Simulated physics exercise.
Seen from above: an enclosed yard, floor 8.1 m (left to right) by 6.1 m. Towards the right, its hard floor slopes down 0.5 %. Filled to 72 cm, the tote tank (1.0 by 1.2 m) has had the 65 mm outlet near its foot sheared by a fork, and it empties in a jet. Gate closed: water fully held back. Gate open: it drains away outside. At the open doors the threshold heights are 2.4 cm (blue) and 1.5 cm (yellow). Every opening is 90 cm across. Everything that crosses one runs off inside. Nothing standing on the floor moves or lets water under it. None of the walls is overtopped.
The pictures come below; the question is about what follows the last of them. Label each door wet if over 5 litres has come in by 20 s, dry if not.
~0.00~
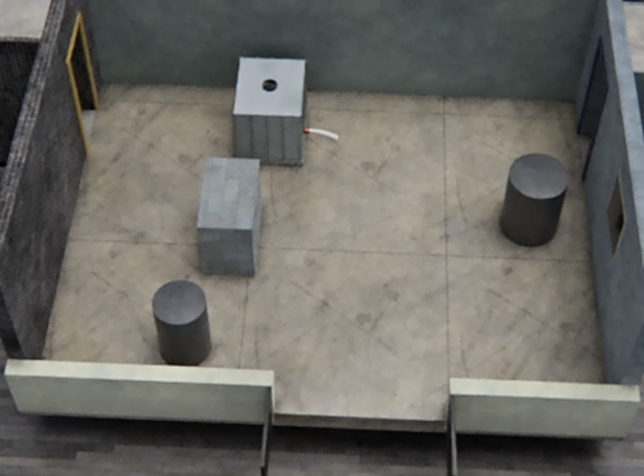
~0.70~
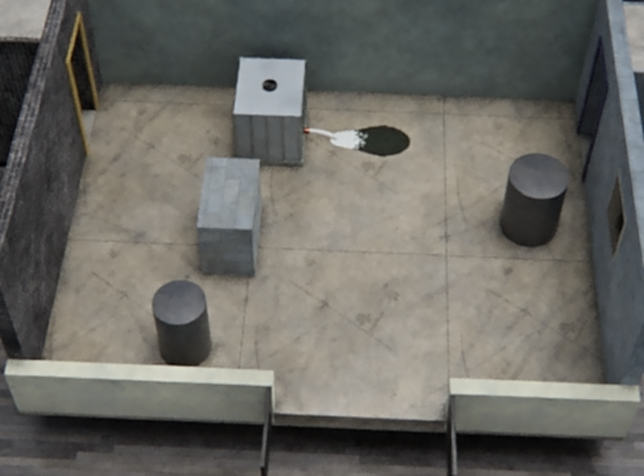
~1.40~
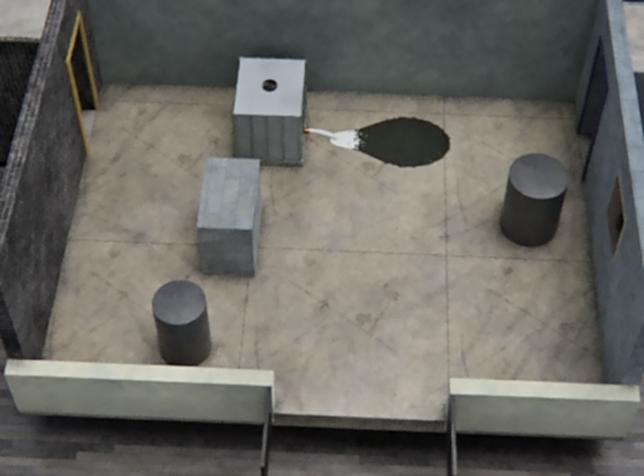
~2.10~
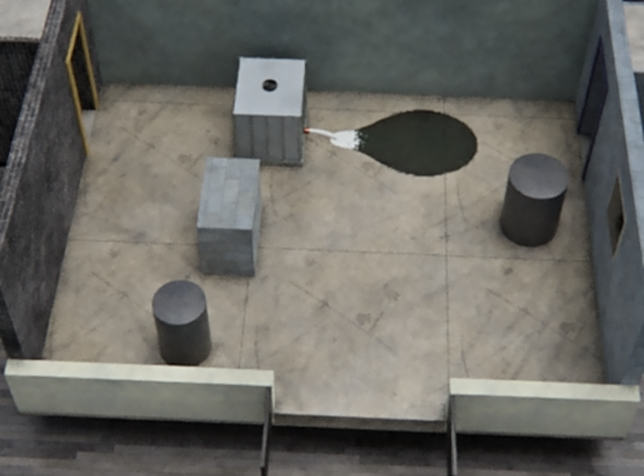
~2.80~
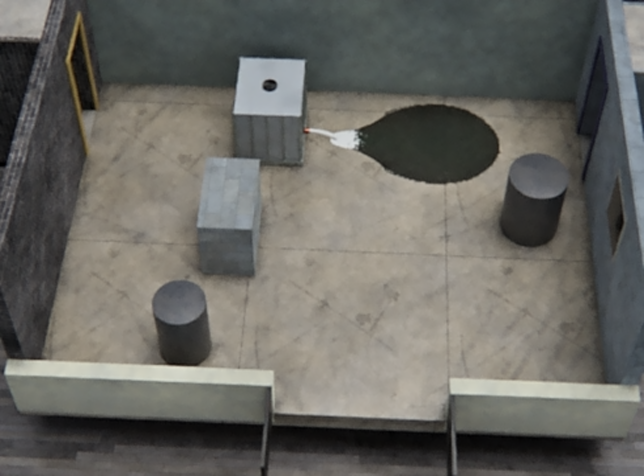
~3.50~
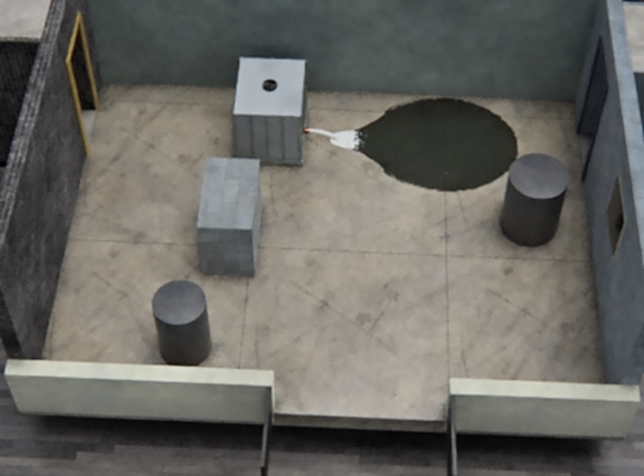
Blue door: Dry; yellow door: Dry.
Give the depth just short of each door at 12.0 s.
Depth (cm) - blue: 2.0, yellow: 0.0.
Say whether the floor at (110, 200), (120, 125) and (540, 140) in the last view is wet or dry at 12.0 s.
First untouched, then untouched, then waterlogged.
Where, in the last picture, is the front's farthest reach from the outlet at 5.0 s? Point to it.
Around pixel (540, 169).
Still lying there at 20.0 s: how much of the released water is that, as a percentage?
100 %.
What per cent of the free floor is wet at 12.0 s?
About 20 percent of the floor.
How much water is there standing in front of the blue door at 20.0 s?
Roughly 2.5 centimetres.
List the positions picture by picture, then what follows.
In the first picture, the jet has just started at (320, 132); the ground is still dry.
The second picture shows from the spout at (320, 132) the water has spread over 0.5 m2; its tip is at (407, 144), and it is 1.1 cm deep on average.
The third picture shows the jet leaves at (320, 132); the sheet reaches (447, 146), 2.4 m away, and wets 1.2 m2.
The fourth picture shows from the spout at (320, 132) the water has spread over 1.9 m2; its tip is at (473, 153), and it is 0.9 cm deep on average.
The fifth picture shows the jet leaves at (320, 132); the sheet reaches (495, 153), 3.2 m away, and wets 2.6 m2.
The sixth picture shows the jet leaves at (320, 132); the sheet reaches (513, 157), 3.5 m away, and wets 3.4 m2.
After 5.0 s water covers 10 % of the floor and is deepest (2 cm) near (342, 136); blue door not reached, yellow door not reached.
After 8.0 s water covers 15 % of the floor and is deepest (2 cm) near (342, 136); blue door 1.4 cm at the sill, 0 L in, yellow door not reached.
After 12.0 s water covers 20 % of the floor and is deepest (2 cm) near (571, 154); blue door 2.2 cm at the sill, 0 L in, yellow door not reached.
After 16.0 s water covers 20 % of the floor and is deepest (2 cm) near (575, 187); blue door 2.4 cm at the sill, 0 L in, yellow door not reached.
After 20.0 s water covers 25 % of the floor and is deepest (3 cm) near (571, 154); blue door 2.6 cm at the sill, 0 L in, yellow door not reached.
